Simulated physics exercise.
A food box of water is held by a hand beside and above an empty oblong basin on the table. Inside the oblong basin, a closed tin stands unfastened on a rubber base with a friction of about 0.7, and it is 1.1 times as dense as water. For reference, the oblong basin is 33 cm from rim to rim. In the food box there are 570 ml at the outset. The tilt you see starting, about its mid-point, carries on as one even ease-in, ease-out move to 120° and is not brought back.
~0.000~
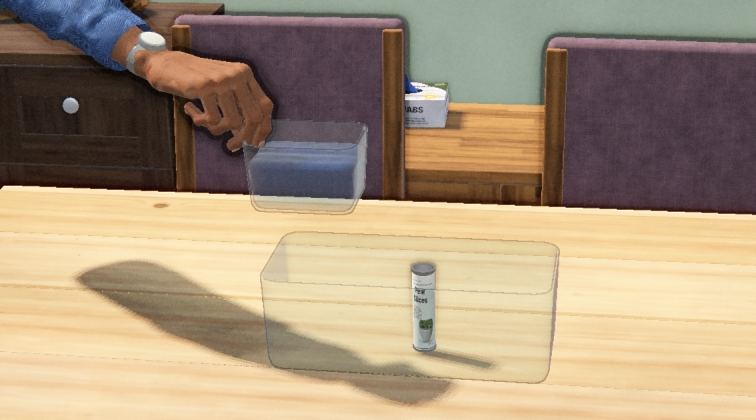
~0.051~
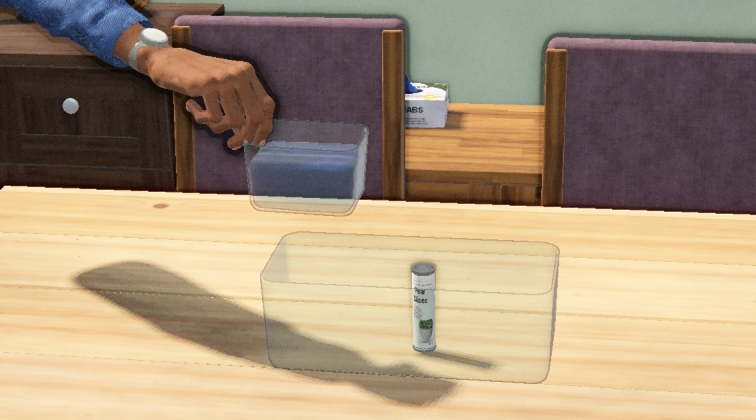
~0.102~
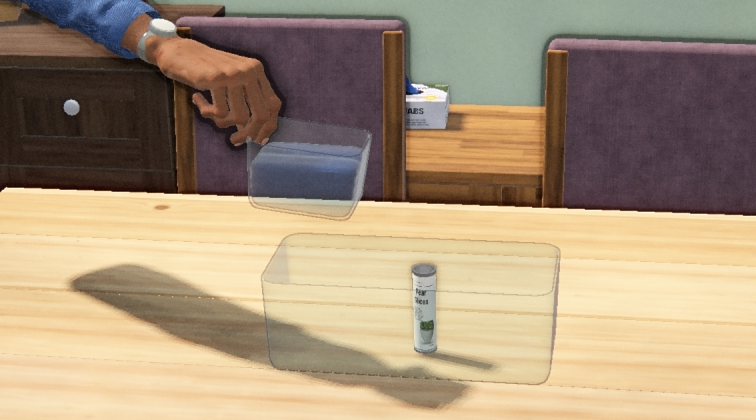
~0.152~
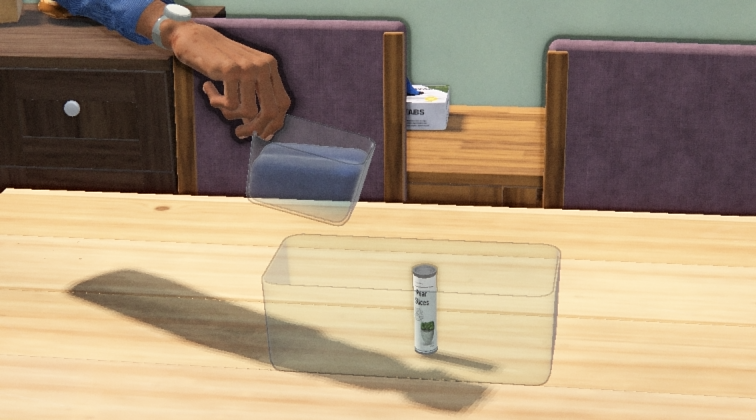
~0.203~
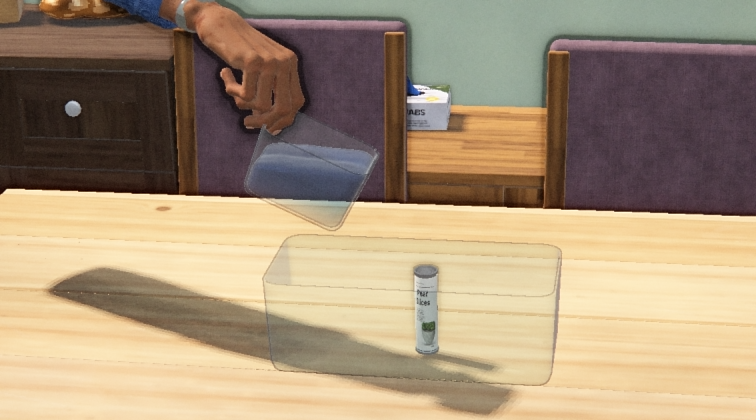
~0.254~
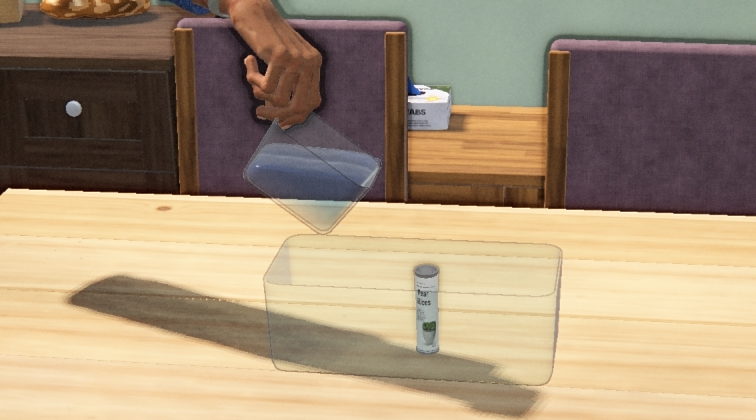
In a room with a pale green wall, a light wooden table is seen from slightly above, with two purple-backed chairs and a dark drawer unit behind it. A hand in a blue sleeve and pale watch holds a clear food box of blue water above and left of a see-through oblong basin containing a small white tin. The hand steadily tilts the box rightward, its shadow shifting across the table.
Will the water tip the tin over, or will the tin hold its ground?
It's going to be knocked down.
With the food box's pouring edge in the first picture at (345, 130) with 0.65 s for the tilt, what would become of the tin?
It tumbles.
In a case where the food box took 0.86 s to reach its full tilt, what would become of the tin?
Then the tin tumbles.
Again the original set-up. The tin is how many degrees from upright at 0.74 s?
Near 10 degrees.
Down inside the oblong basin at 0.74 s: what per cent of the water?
Near 96 in a hundred.
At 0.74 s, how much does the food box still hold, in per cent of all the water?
I'd say some 1 per cent remains.
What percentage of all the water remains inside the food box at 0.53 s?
About 18 per cent.
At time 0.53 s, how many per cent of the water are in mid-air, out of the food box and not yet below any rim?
I'd put it at about 30 percent.
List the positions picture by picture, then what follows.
In the first picture, it leans 0°; its right rim is at (362, 138); the water meets the walls at (256, 152) and (361, 156); the oblong basin's rim runs from (272, 257) to (556, 270); the tin's top is at (423, 271).
In the second picture, it leans 2°; its right rim is at (362, 140); the water meets the walls at (256, 152) and (361, 156).
In the third picture, it leans 7°; its right rim is at (366, 146); the water meets the walls at (259, 152) and (362, 158).
In the fourth picture, it leans 14°; its right rim is at (369, 155); the water meets the walls at (259, 154) and (365, 161).
In the fifth picture, it leans 25°; its right rim is at (373, 166); the water meets the walls at (260, 155) and (370, 164).
In the sixth picture, it leans 37°; its right rim is at (374, 179); the water meets the walls at (255, 153) and (370, 166); 2 per cent is over the edge.
By 0.53 s the tilt is 107° and 19 per cent is still to pour; the tin stands where it began.
By 0.74 s the tilt is 120° and 1 per cent is still to pour; the tin leans 12°.
By 0.95 s the tilt is 120° and 0 per cent is still to pour; the tin leans 60°.
By 1.18 s the tilt is 120° and 0 per cent is still to pour; the tin lies on its side.
At rest the tin lies on its side.
